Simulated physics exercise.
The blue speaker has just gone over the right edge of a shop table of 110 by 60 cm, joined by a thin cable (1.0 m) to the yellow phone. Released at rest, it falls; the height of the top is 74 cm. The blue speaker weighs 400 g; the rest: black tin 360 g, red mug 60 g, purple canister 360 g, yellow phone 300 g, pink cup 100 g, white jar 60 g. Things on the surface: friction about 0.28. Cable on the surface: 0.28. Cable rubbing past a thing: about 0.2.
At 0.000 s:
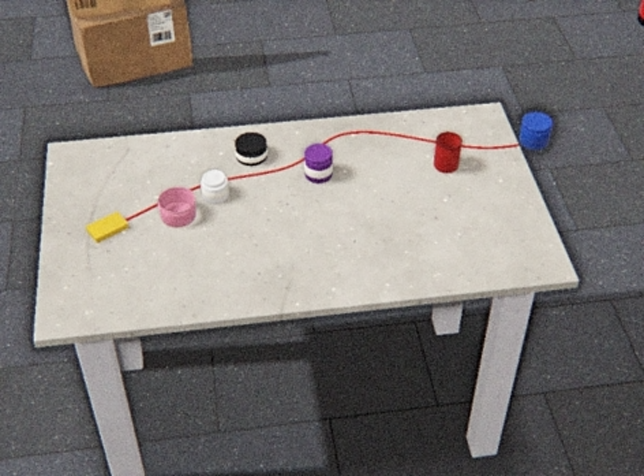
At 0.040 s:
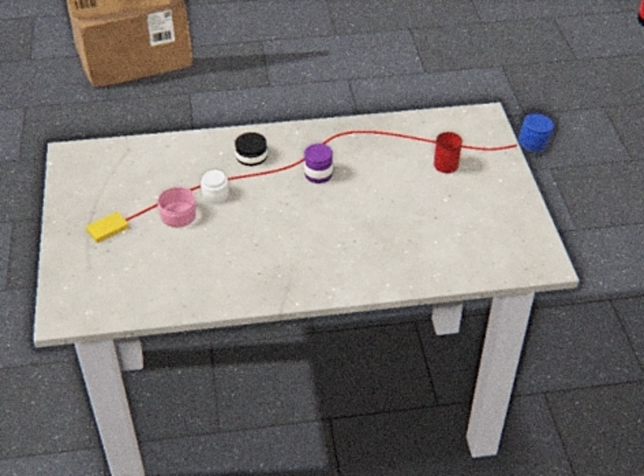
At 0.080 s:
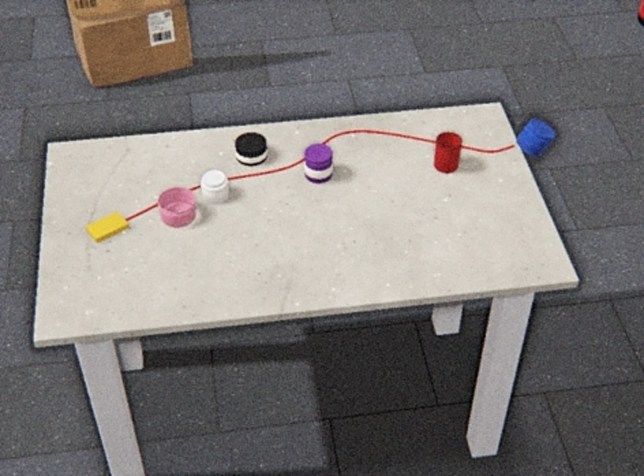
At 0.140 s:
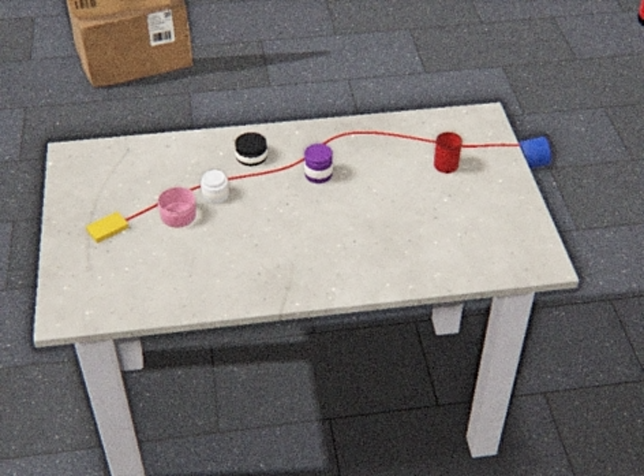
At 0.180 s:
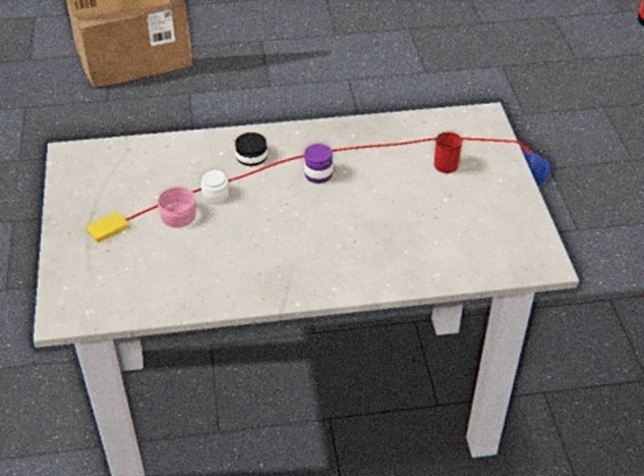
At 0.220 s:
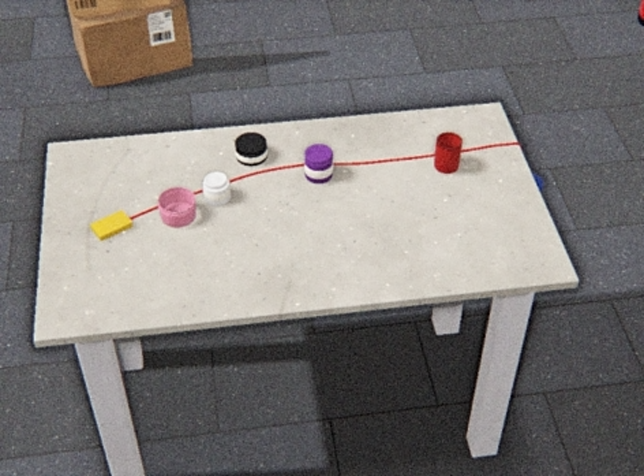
On a dark tiled floor, a pale table is seen from above at a fixed angle, with a cardboard box behind it. A yellow block, pink cup, white jar, black tin, purple canister and red mug stand left to right, a red cable running from the block to a blue cylinder at the right edge. The cylinder tilts and drops beyond the edge, drawing the cable straighter and nudging the block slightly rightward.
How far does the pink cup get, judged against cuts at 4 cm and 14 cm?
It covers a medium distance.
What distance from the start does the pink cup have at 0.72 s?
Pink cup: 6 cm.
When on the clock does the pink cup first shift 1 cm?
For the pink cup, 0.28 seconds.
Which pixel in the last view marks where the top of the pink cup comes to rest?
In the last view, the top sits at about (204, 207).
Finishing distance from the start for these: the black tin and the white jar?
About: Black tin 0 cm, white jar 10 cm.
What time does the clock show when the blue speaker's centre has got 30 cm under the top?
At about 0.48 s.
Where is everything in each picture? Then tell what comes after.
Shows, pink cup (176, 199); cable runs through (478, 148) (398, 135) (249, 176), in the first picture.
Shows, blue speaker (538, 123); cable runs through (477, 148), in the second picture.
Shows, blue speaker (535, 138); cable runs through (476, 150), in the third picture.
Shows, blue speaker (534, 154); cable runs through (479, 146), in the fourth picture.
Shows, blue speaker (531, 168); cable runs through (496, 140), in the fifth picture.
Shows, pink cup (176, 199); cable runs through (511, 144) (341, 164) (257, 173), in the sixth picture.
After 0.5 s, the cable's tail end at (210, 187); pink cup 6 cm off its start, yellow phone 21 cm off its start, blue speaker over the edge.
After 0.7 s, the cable's tail end at (320, 156); pink cup 6 cm off its start, yellow phone 47 cm off its start, white jar 12 cm off its start.
After 1.0 s, the cable's tail end at (422, 148); pink cup 6 cm off its start at (204, 207), yellow phone 77 cm off its start at (426, 133), white jar 12 cm off its start at (237, 211).
After 1.2 s, the cable's tail end at (484, 125); pink cup 6 cm off its start, yellow phone 96 cm off its start, white jar 12 cm off its start.
After 2.4 s, the cable has left the top; pink cup 6 cm off its start at (204, 207), yellow phone over the edge, white jar 12 cm off its start at (237, 211), blue speaker over the edge.
